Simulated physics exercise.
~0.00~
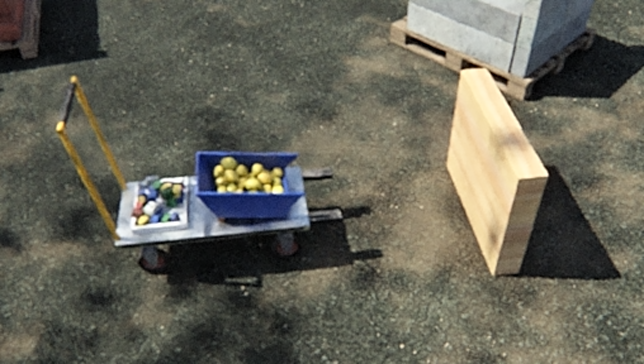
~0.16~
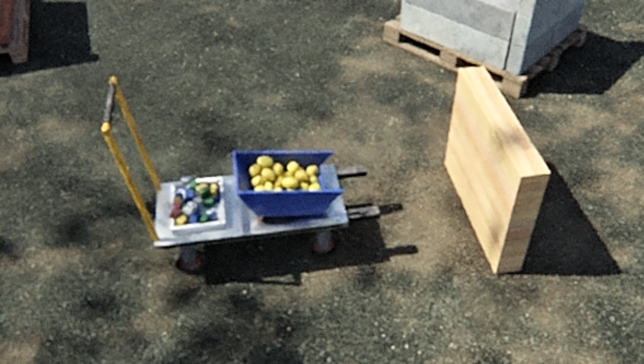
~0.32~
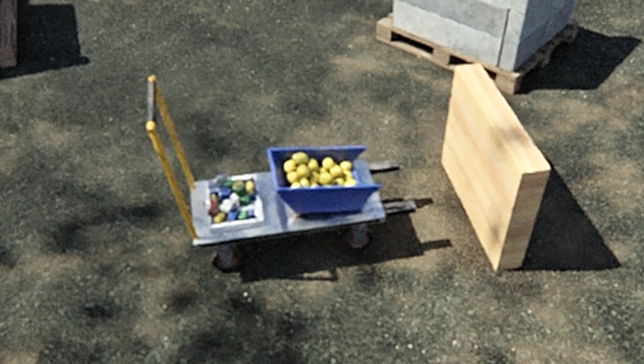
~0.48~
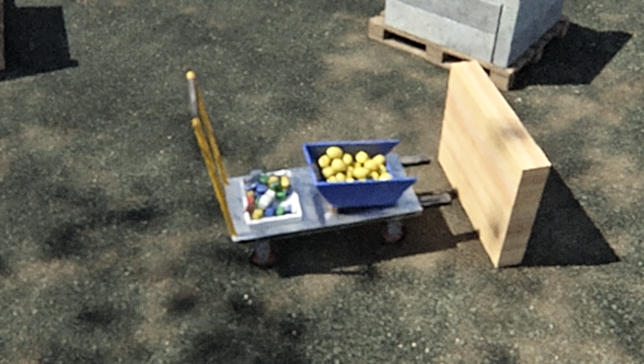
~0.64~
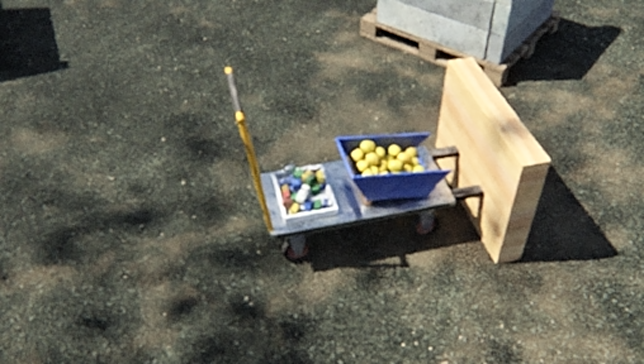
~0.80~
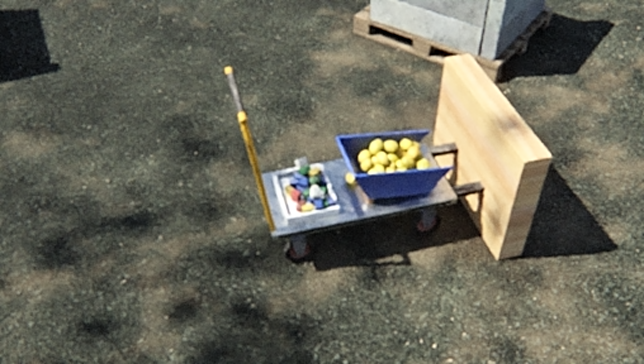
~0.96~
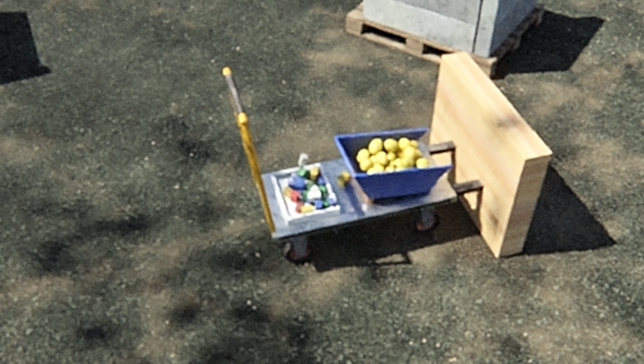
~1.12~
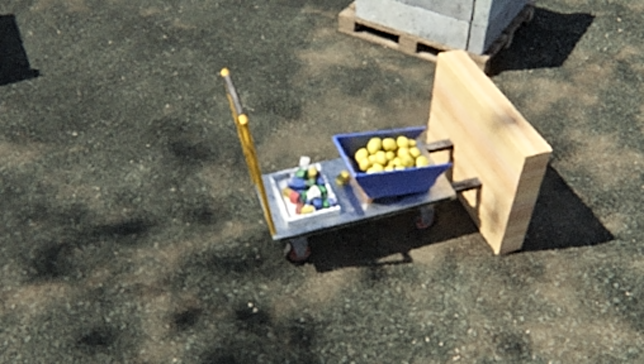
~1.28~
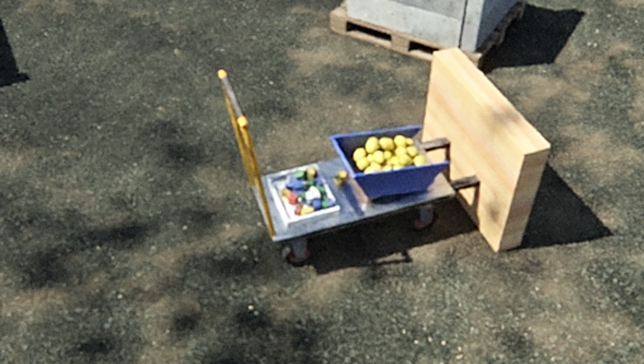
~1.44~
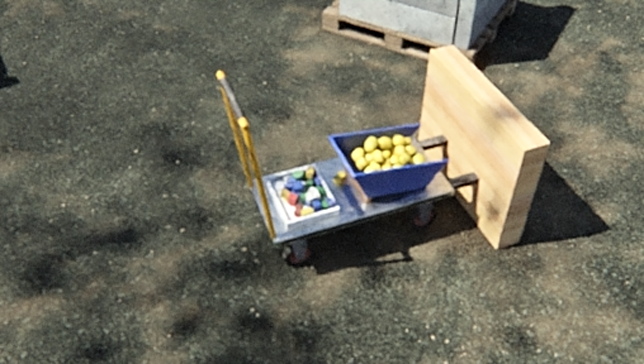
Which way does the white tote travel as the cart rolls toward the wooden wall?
The white tote travels to the right, carried along on the cart until the cart stops at the wall.
A patch of dark, gritty ground in dappled sunlight is seen from above, with a pallet of grey blocks at the back. A flat cart with a yellow handle carries a white tote of colourful toy bricks on the left and a blue tote of lemons on the right. The cart rolls right toward a thick, pale wooden wall and stops against it, prongs first. The bricks shift, and a small yellowish piece comes to lie on the deck between the totes. The cart ends upright at the wall, with the lemons still heaped in the blue tote.
